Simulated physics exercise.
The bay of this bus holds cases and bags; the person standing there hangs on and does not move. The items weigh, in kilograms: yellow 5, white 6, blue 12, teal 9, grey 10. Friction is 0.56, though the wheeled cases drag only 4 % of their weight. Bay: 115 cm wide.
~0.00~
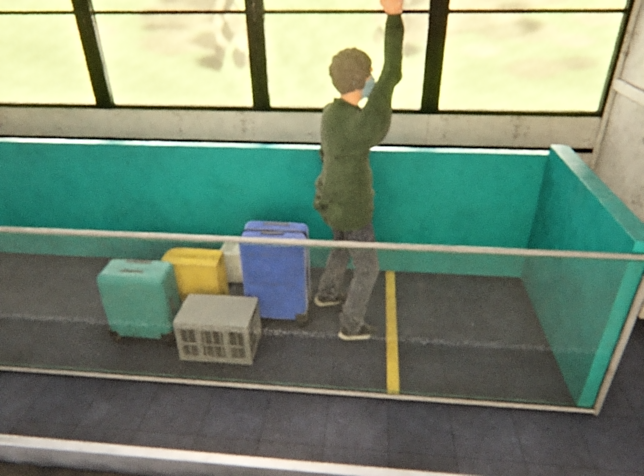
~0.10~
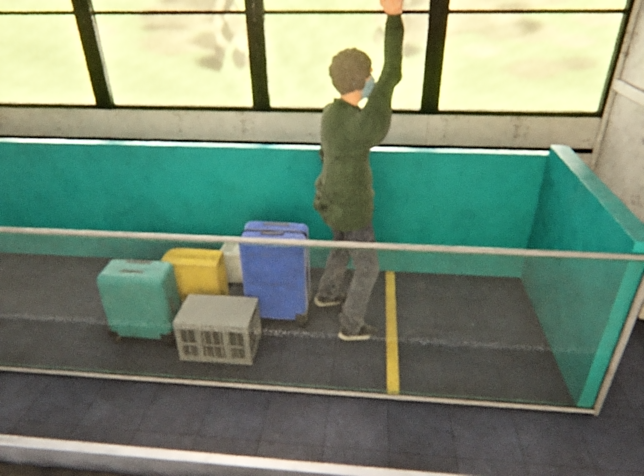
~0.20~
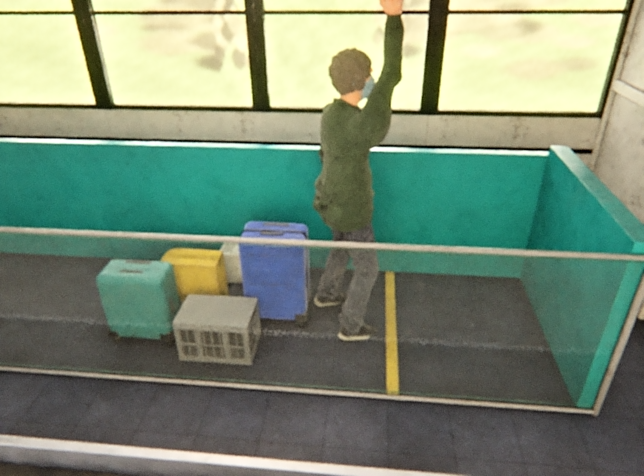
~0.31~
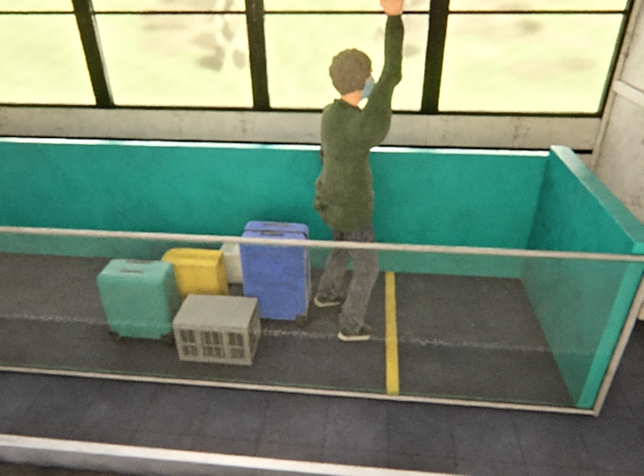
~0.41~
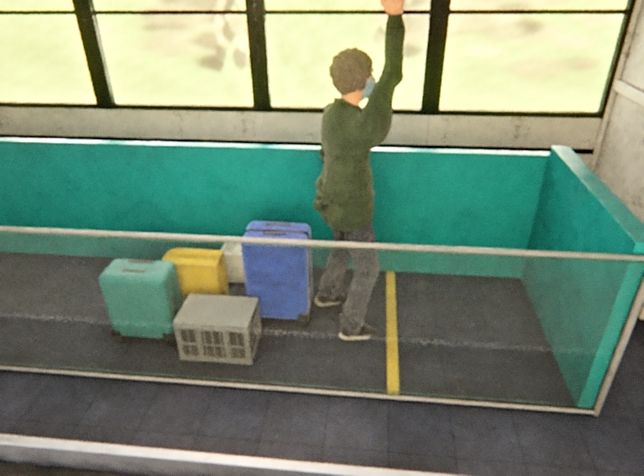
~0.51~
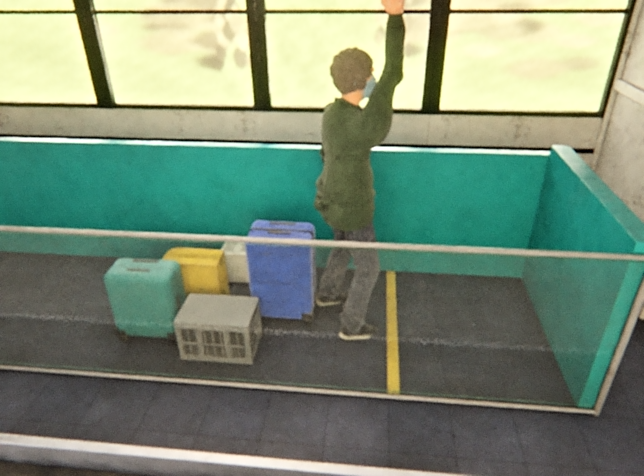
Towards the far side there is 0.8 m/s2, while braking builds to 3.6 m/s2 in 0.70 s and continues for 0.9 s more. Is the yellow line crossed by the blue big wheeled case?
Behind the line.
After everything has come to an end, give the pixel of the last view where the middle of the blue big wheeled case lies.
In the last picture it ends at roughly (325, 287).
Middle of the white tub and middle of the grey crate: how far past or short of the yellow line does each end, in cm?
Short side for both: White tub 100 cm, grey crate 70 cm.
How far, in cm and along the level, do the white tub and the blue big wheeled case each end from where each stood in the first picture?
For the white tub it is near 0, for the blue big wheeled case near 30.
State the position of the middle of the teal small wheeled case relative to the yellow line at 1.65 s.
Around 100 cm shy of it.
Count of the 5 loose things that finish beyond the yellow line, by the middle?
0 in total.
After 0.75 s the blue big wheeled case is 62 cm short of the yellow line, tilted 0°, near (290, 276) in the last picture's view.
After 1.15 s the blue big wheeled case is 56 cm short of the yellow line, tilted 0°, near (300, 281) in the last picture's view.
After 1.65 s the blue big wheeled case is 41 cm short of the yellow line, tilted 0°, near (324, 288) in the last picture's view; the grey crate 70 cm short of the yellow line, tilted 0°.
At rest, 2.3 s, yellow carton stops short of the yellow line; white tub stops short of the yellow line; blue big wheeled case stops short of the yellow line; teal small wheeled case stops short of the yellow line; grey crate stops short of the yellow line.
